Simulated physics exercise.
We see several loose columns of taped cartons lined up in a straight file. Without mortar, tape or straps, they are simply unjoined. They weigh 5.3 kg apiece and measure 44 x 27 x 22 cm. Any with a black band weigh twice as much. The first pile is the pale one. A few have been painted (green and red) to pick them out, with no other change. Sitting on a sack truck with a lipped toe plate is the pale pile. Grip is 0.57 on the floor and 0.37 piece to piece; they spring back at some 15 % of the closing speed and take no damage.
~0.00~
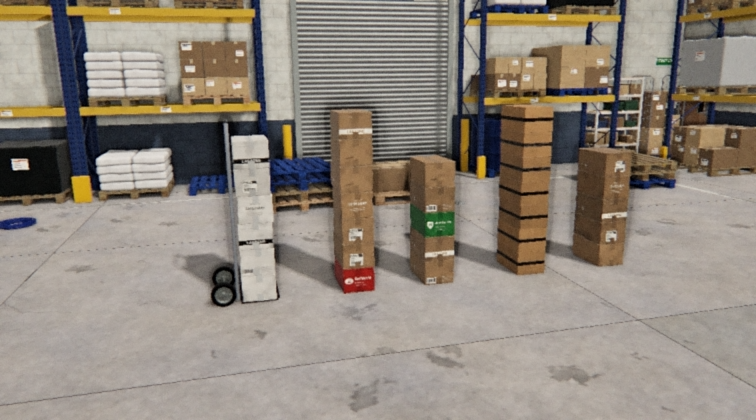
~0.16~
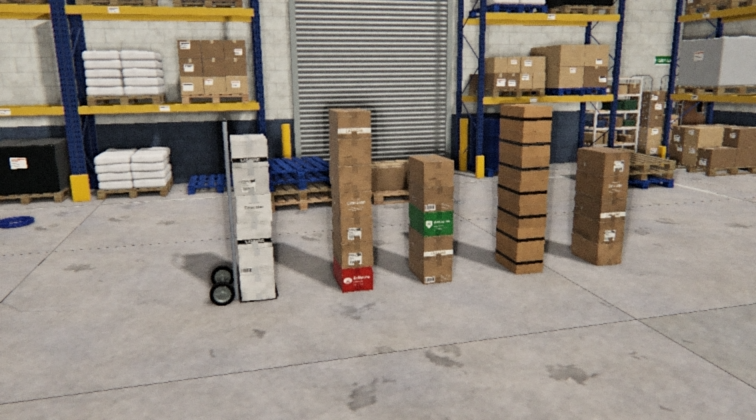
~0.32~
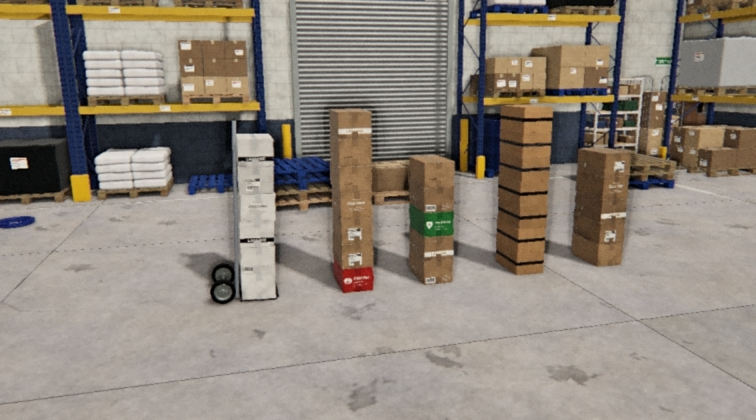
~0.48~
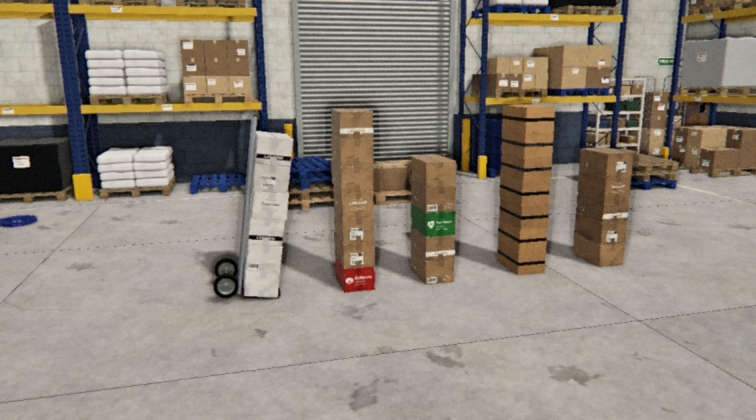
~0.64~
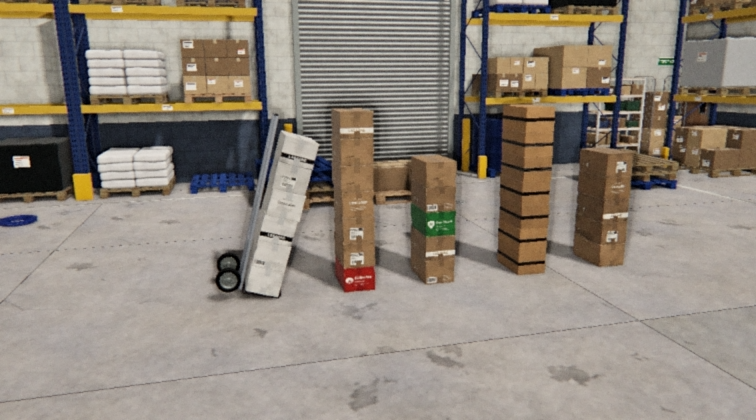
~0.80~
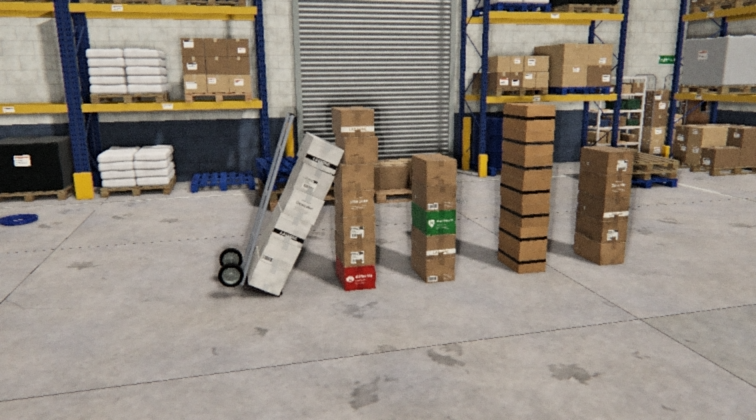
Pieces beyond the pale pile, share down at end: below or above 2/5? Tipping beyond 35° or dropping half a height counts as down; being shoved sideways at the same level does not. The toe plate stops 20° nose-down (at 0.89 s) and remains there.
Above 2/5.
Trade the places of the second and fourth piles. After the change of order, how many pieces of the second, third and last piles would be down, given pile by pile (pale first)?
Pile by pile, you'd see second at 7, third at 5 and last at 5 down.
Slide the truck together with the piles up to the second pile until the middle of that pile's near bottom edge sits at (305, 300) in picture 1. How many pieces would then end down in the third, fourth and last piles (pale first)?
Then third 4, fourth 0, last 0.
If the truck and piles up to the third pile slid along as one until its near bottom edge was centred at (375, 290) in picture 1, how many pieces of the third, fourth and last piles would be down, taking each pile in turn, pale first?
Counts down - third: 5; fourth: 0; last: 0.
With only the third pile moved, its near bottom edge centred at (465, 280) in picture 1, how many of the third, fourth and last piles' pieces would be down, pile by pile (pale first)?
Per pile - third: 4, fourth: 7, last: 4.
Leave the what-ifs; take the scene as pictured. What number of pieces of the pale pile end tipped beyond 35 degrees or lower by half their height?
6 pieces.
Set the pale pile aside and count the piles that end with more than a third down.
4 of them.
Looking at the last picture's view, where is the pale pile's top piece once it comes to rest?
At about (434, 221).
After 1.28 s, 6 of the pale pile down; none of the 24 other cartons down, 7 disturbed; red carton 12° from how it stood.
After 1.82 s, 6 of the pale pile down; 5 of the 24 other cartons down; red carton 31° from how it stood; green carton 17° from how it stood.
After 2.56 s, 6 of the pale pile down; 12 of the 24 other cartons down; green carton 42° from how it stood, 29 cm lower; red carton 38° from how it stood.
After 3.10 s, 6 of the pale pile down; 24 of the 24 other cartons down; green carton 49° from how it stood, 34 cm lower; red carton 38° from how it stood.
In the end (4.3 s), 6 of the pale pile down; 24 of the 24 other cartons down; green carton 53° from how it stood, 37 cm lower; red carton 38° from how it stood. That is 100 per cent. From the last view, middles, green carton near (506, 249), red carton near (366, 263).
